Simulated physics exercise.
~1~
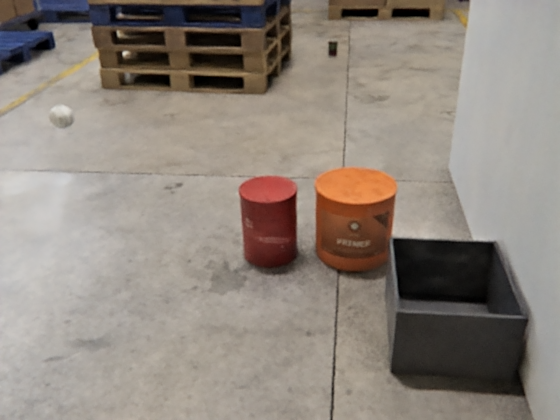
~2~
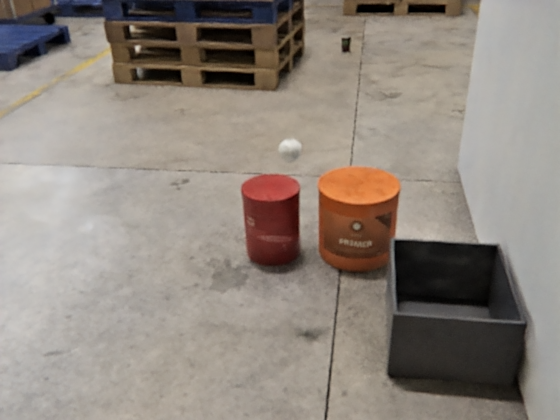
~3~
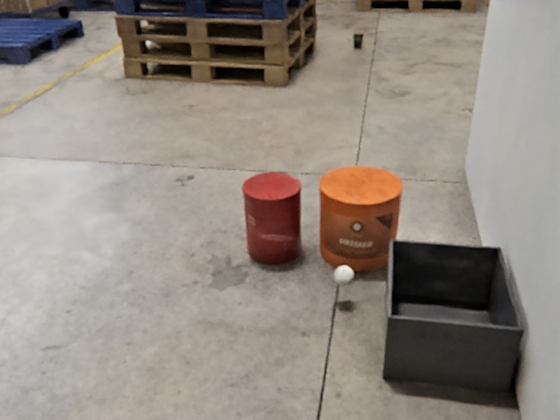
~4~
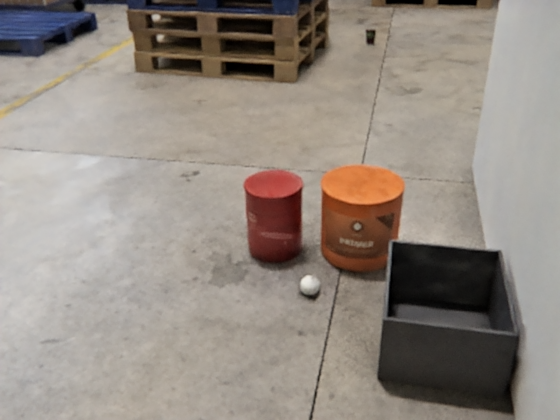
A dark open box sat by the wall near a red pail and an orange pail as a small, round white object flew in from the left, dropped in front of the pails, then moved back left, ending up outside the box.
